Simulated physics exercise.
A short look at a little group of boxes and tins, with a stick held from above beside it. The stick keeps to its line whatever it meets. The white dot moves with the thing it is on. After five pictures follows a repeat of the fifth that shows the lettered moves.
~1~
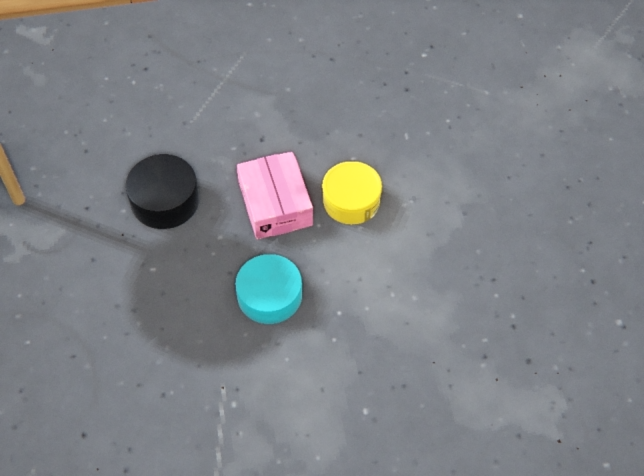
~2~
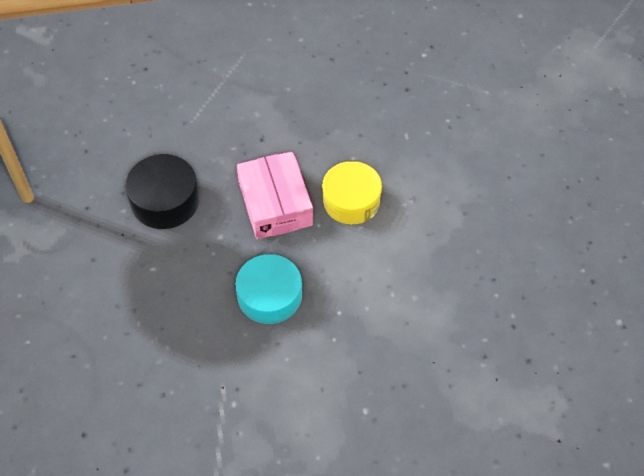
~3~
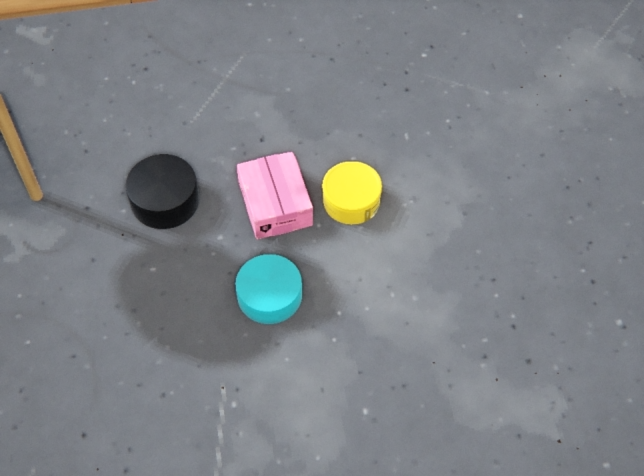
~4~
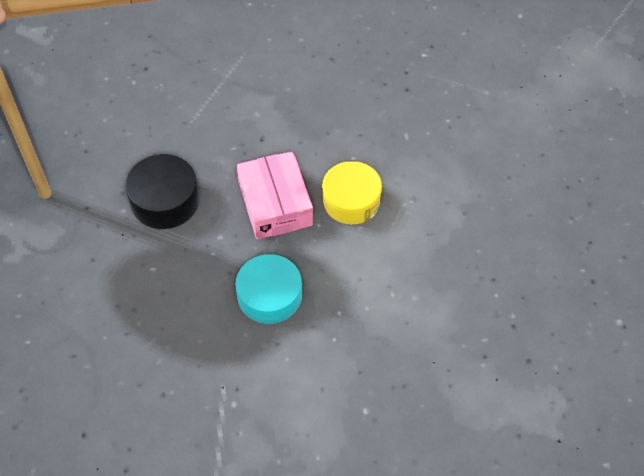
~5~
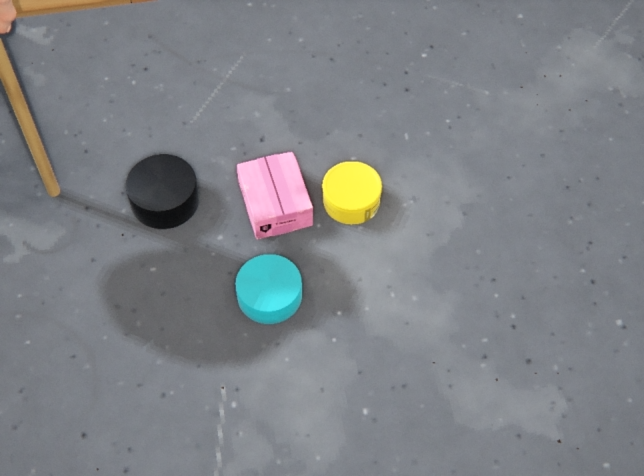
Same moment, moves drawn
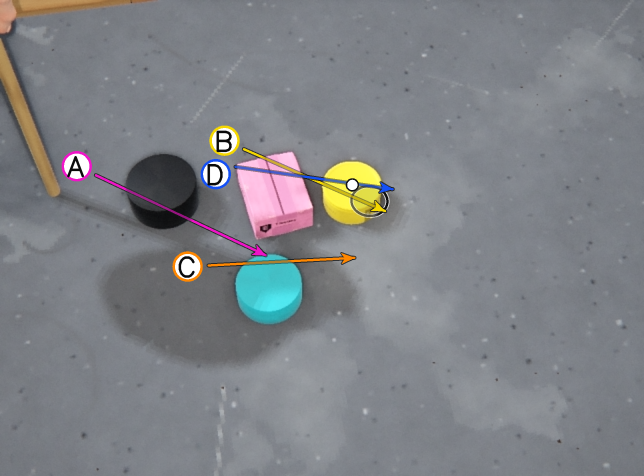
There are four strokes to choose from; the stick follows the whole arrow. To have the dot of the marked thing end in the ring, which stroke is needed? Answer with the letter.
Choose stroke D.
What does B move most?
The yellow jar goes farthest.
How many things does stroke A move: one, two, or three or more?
It moves three or more.
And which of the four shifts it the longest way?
B.
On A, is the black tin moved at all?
Yes.
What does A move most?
It is the black tin.
On the copy, A from (96, 175) to (266, 255); B from (244, 149) to (385, 211); C from (209, 265) to (354, 258); D from (235, 167) to (393, 189); the ring at (370, 201); the white dot at (352, 185).
On D. First, foot of the stick (292, 176); yellow jar (352, 193); pink box (281, 201).
Then, foot of the stick (348, 184); yellow jar (364, 201); pink box (282, 203).
Finally, foot of the stick (393, 190); yellow jar (372, 208); pink box (282, 203); the dot on the yellow jar is in the ring.
By contrast, A leaves the dotted thing at (382, 188); B leaves the dotted thing at (407, 229); C leaves the dotted thing at (352, 193).
